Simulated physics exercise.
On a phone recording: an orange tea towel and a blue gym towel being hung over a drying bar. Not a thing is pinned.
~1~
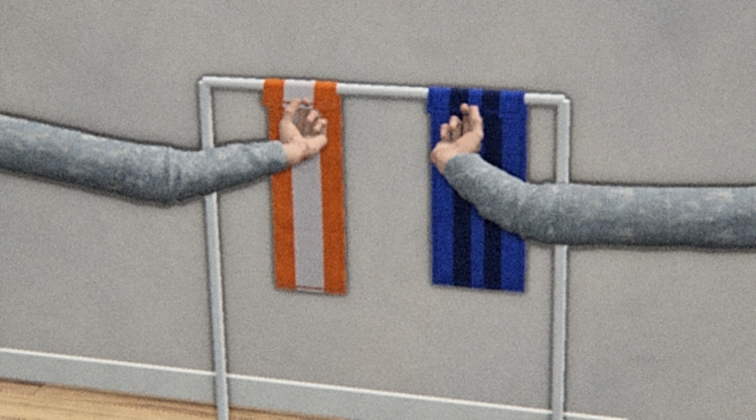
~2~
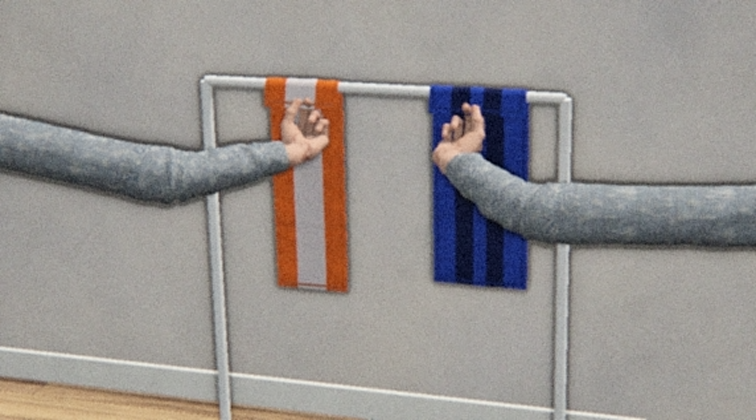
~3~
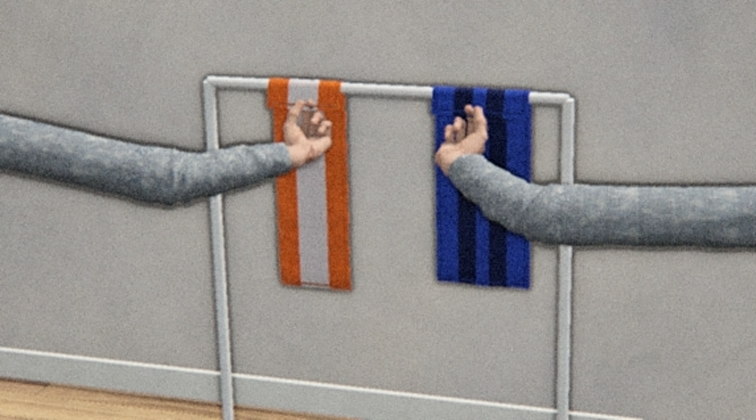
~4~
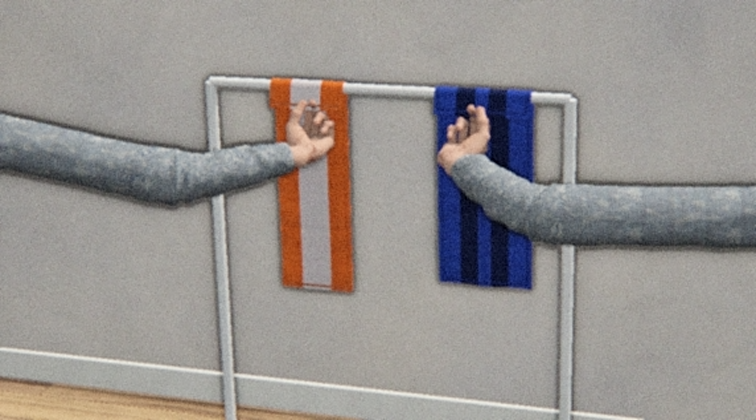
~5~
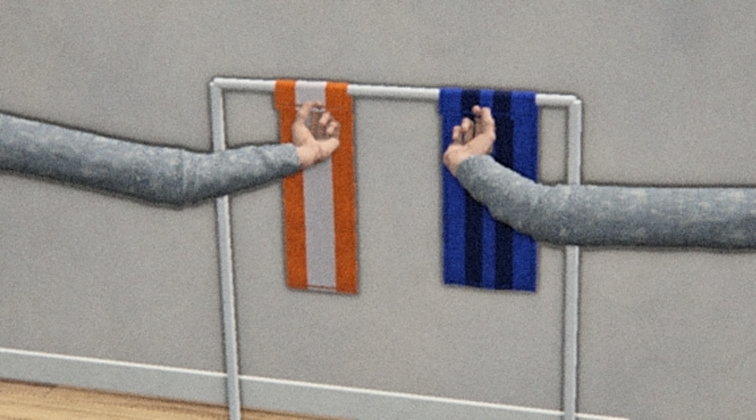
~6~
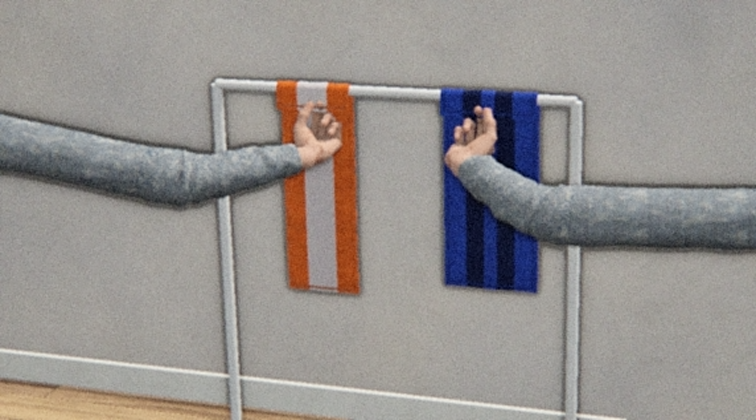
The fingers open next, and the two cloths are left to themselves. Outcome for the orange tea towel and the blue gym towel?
As I see it, the orange tea towel won't stay up there; the blue gym towel won't stay up there.
Then, 0.44 s after the last picture, tea towel clear of the rail and dropping near (327, 366); gym towel clear of the rail and dropping near (491, 316).
Then, 0.70 s after the last picture, tea towel in a heap on the floor; gym towel in a heap on the floor.
At rest, tea towel in a heap on the floor; gym towel in a heap on the floor. The orange tea towel slides off and the blue gym towel slips to the floor.
